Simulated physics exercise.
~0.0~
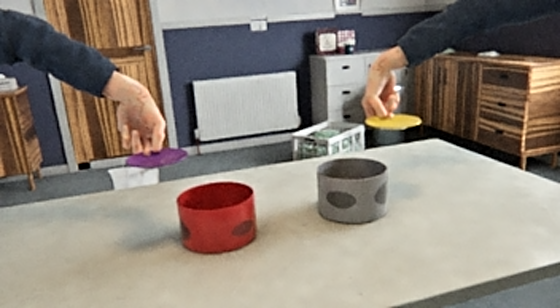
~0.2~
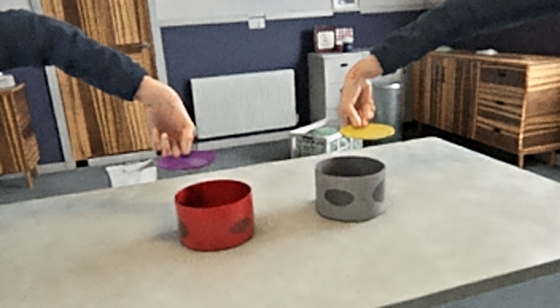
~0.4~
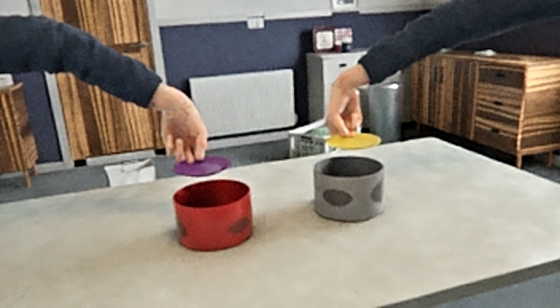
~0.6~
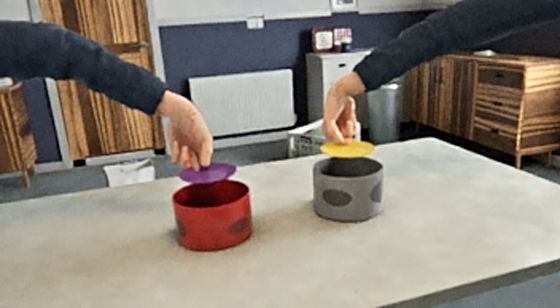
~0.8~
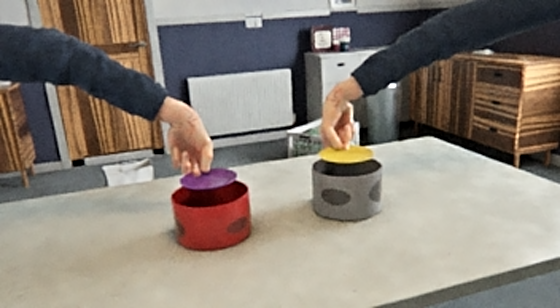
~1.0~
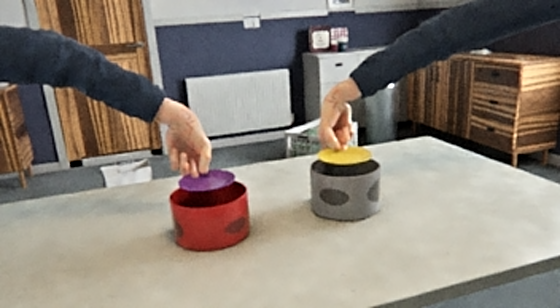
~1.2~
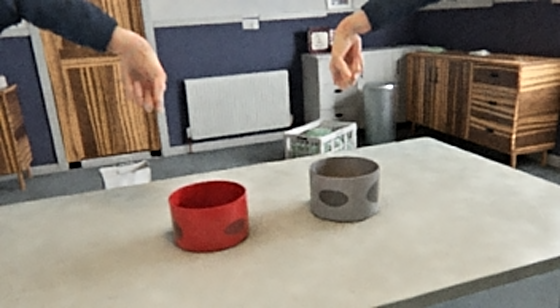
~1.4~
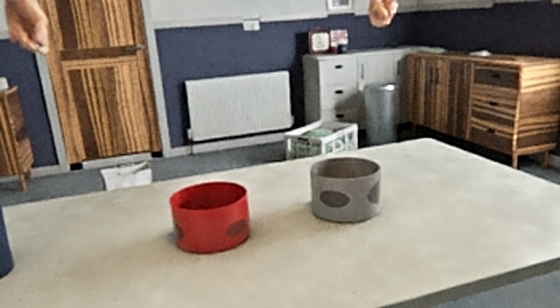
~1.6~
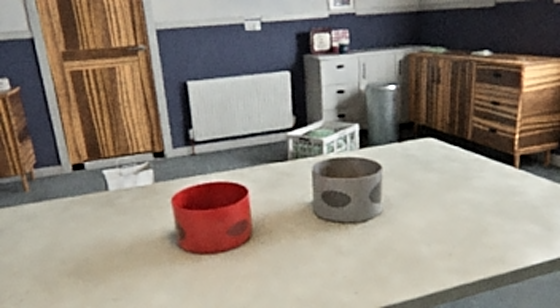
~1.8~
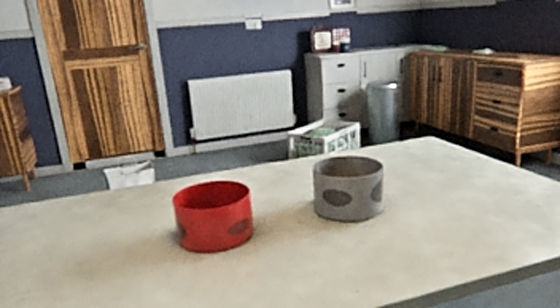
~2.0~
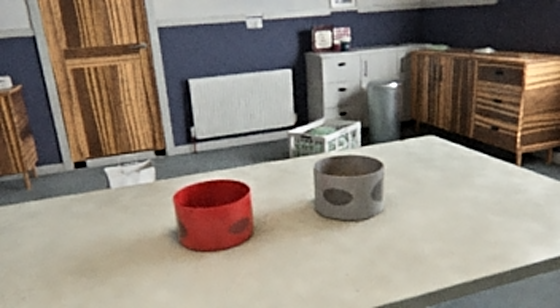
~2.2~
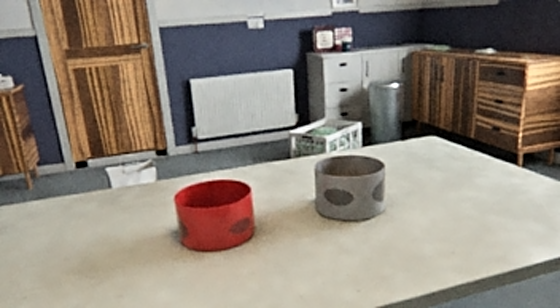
Purple and yellow discs moving over red and grey containers, dropping inside as two hands let go and withdraw from view.
